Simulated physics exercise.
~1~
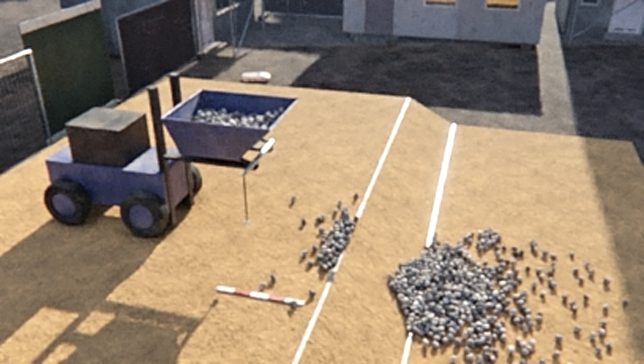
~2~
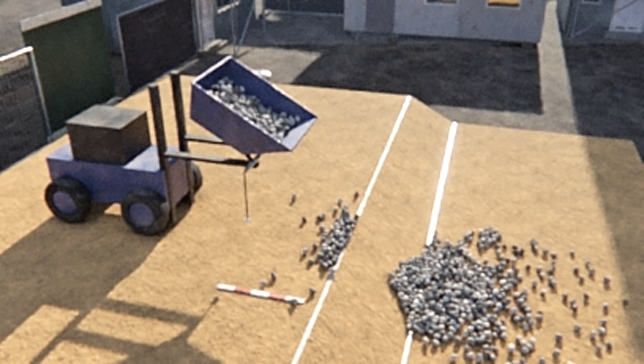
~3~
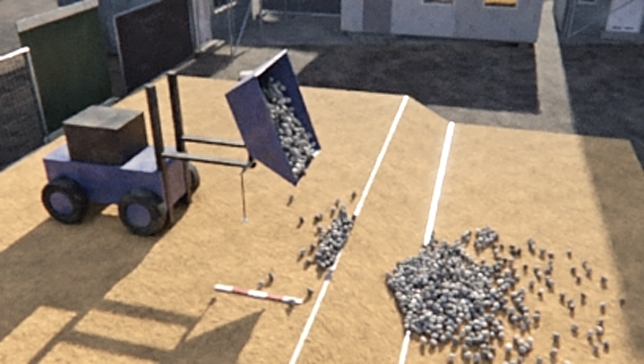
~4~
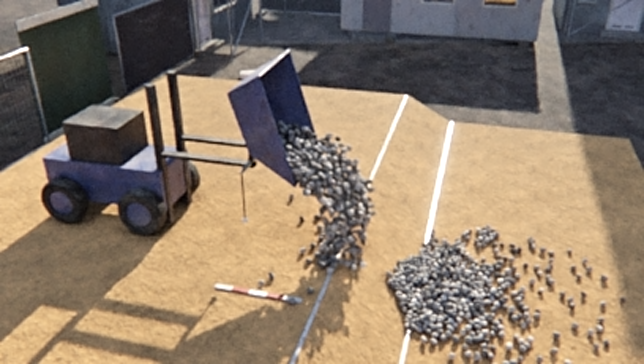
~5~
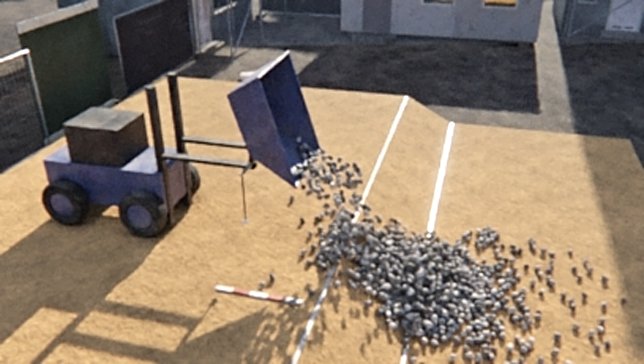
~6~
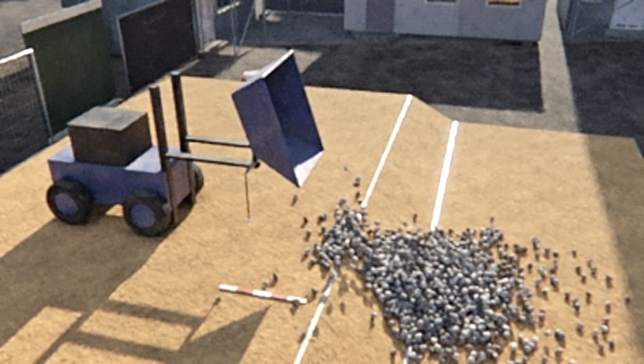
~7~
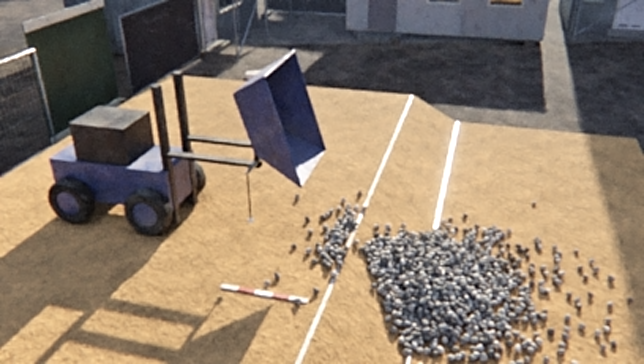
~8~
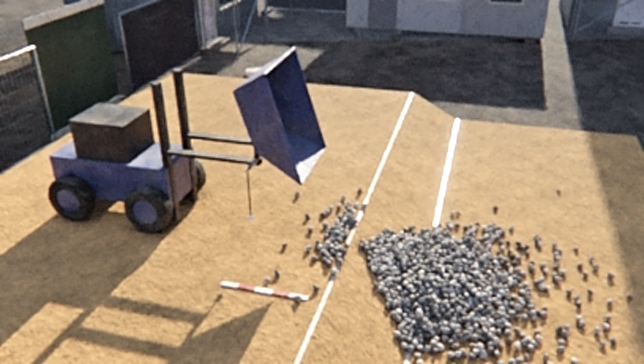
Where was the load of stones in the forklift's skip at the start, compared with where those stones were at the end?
At the start the load sat in the raised skip on the left. By the end it lay on the ground farther right and lower down, mostly in the big heap, with the skip empty.
